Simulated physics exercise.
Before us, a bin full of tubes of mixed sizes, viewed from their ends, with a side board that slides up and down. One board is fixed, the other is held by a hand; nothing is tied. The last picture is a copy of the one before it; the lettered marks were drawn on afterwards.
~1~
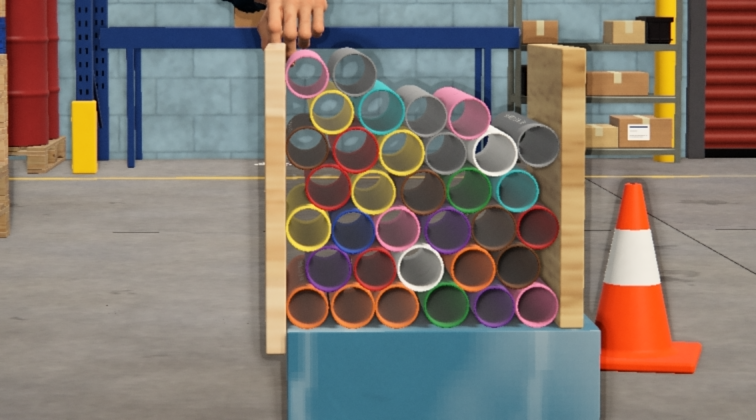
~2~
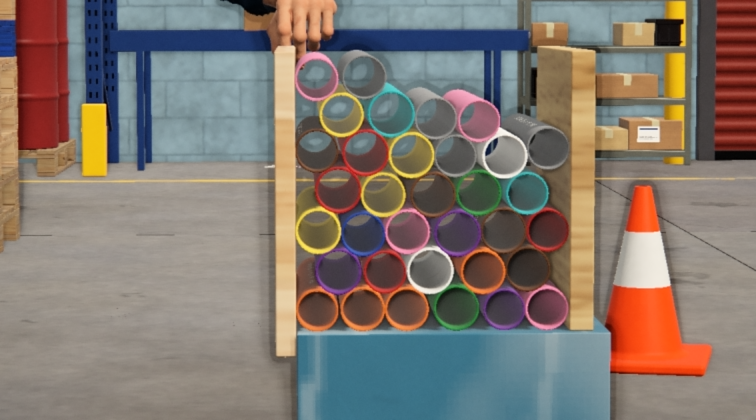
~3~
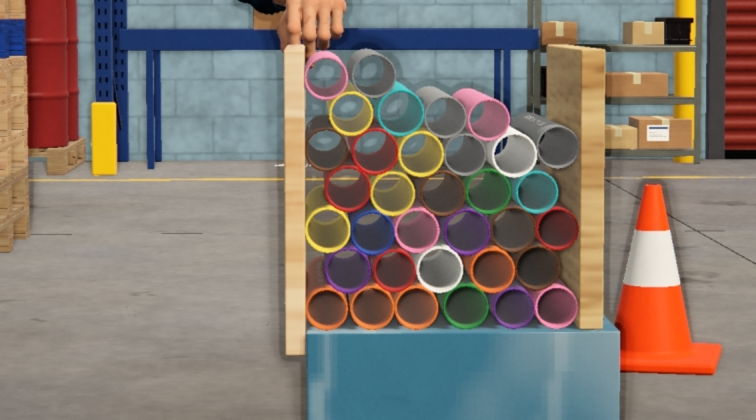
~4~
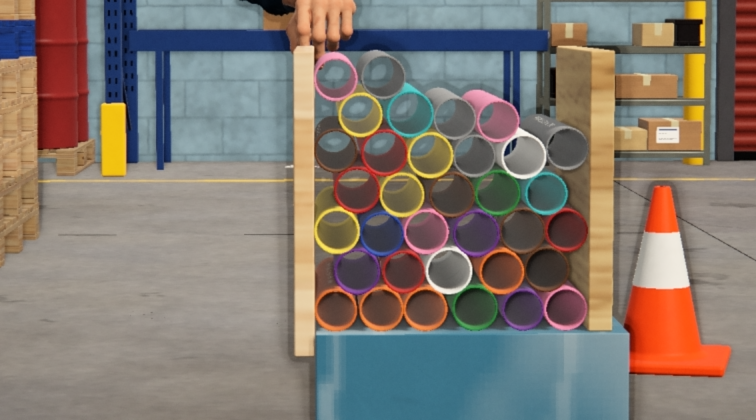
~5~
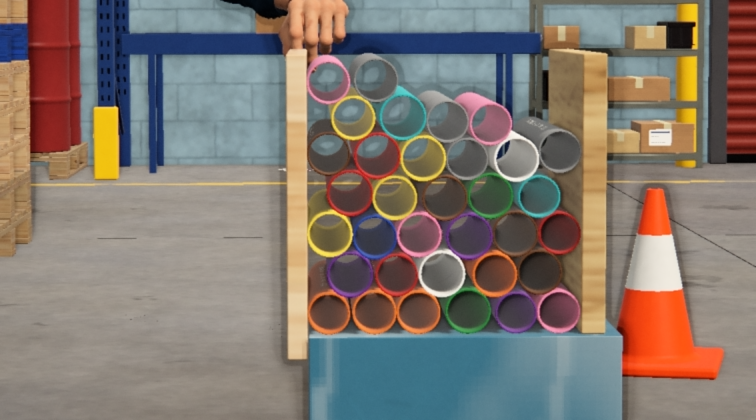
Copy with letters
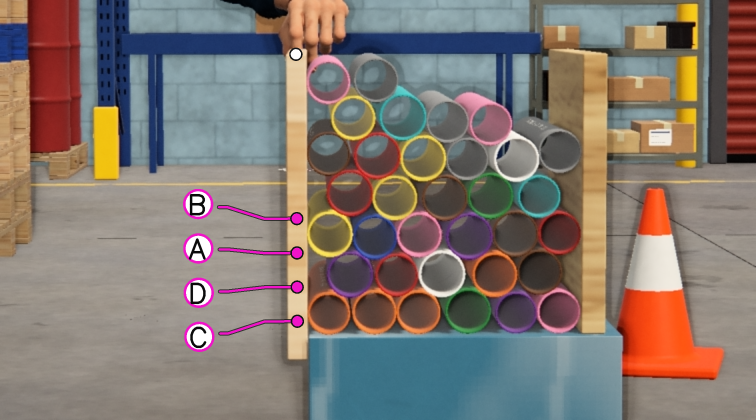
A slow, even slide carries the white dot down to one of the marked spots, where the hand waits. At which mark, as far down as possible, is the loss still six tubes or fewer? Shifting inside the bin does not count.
Mark A is as low as it can go.
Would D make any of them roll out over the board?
Yes.
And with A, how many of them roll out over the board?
With A, four.
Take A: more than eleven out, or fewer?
At A, fewer than eleven.
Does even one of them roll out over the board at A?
Yes.
On the marked copy, A at (297, 253); B at (296, 218); C at (297, 321); D at (297, 287); the white dot at (295, 54).
With A. Early on, top of the board (307, 140).
Further on, top of the board (307, 235).
At the end, top of the board (307, 252), four out over the board.
As for the rest, B four out over the board; C more than six out over the board; D more than six out over the board.
